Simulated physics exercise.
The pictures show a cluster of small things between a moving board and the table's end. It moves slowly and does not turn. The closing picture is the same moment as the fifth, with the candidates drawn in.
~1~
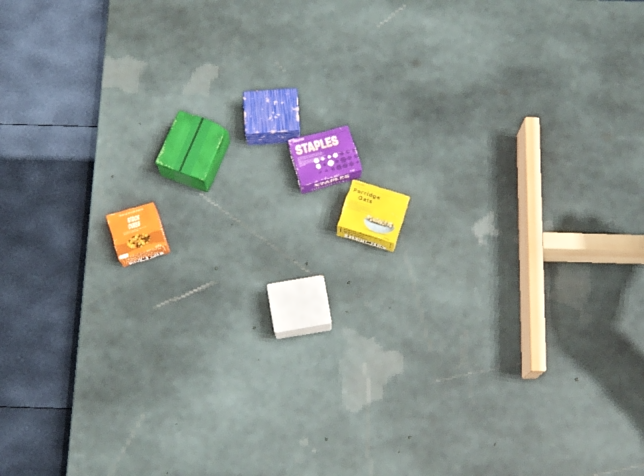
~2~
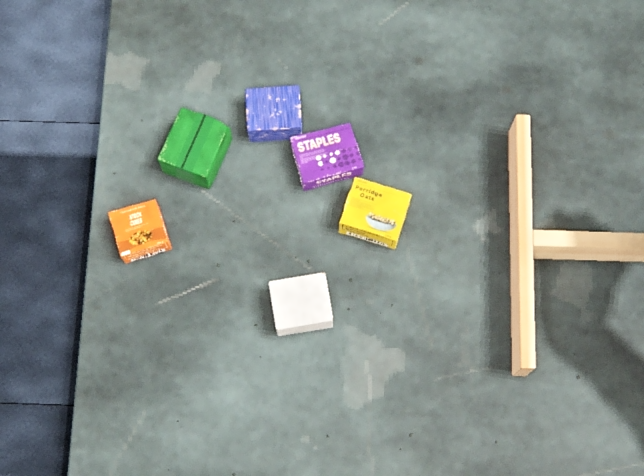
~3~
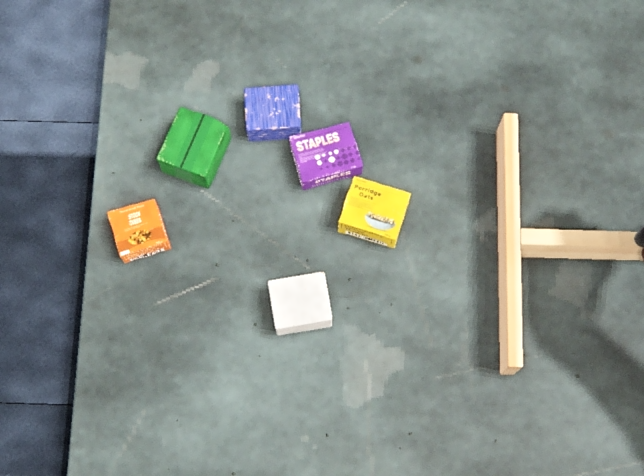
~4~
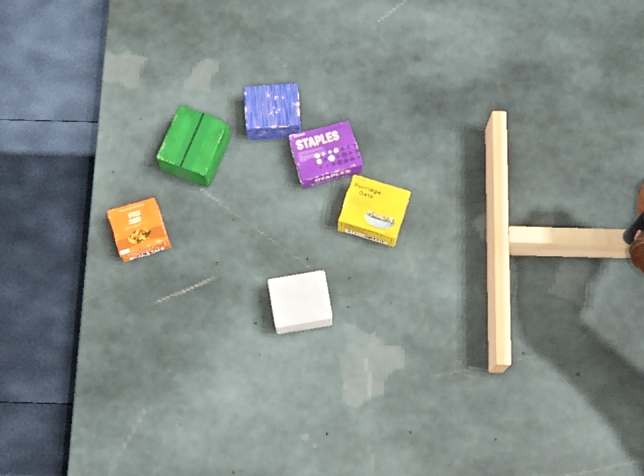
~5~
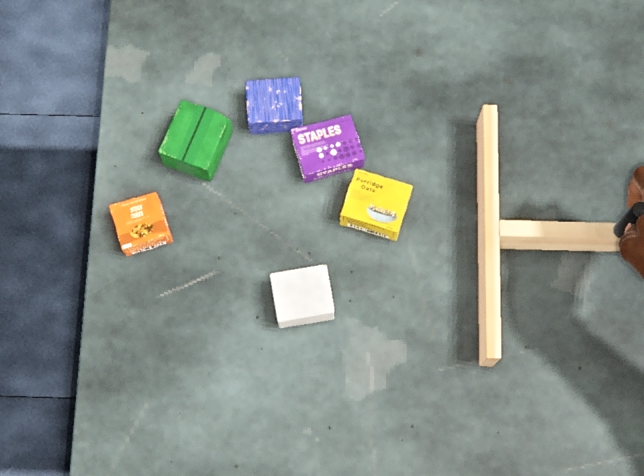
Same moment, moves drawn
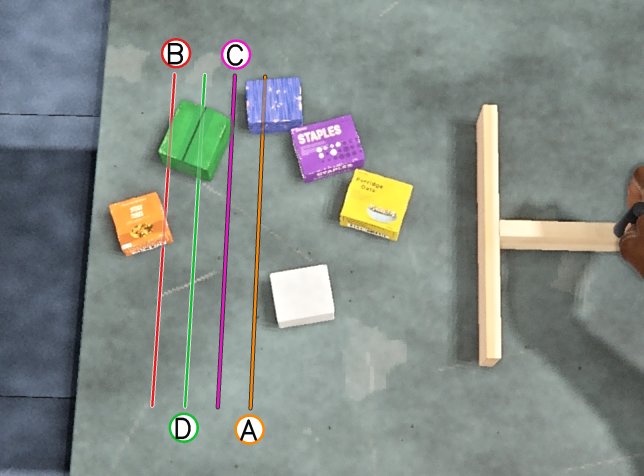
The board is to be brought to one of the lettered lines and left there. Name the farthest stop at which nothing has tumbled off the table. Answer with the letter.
Nothing falls up to D.
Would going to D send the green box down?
No.
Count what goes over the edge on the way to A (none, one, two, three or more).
By then, none.
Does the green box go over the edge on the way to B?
Yes.
On the copy, A at (258, 236); B at (164, 233); C at (227, 235); D at (195, 234).
On D. First, board (385, 225); yellow packet (346, 209); orange box (141, 224).
Then, board (279, 222); green box (187, 141); blue block (253, 100).
Finally, board (197, 220); green box (109, 139); orange box (109, 224); nothing has fallen.
By contrast, A is safe but short; B drops the green box and orange box; C is safe but short.
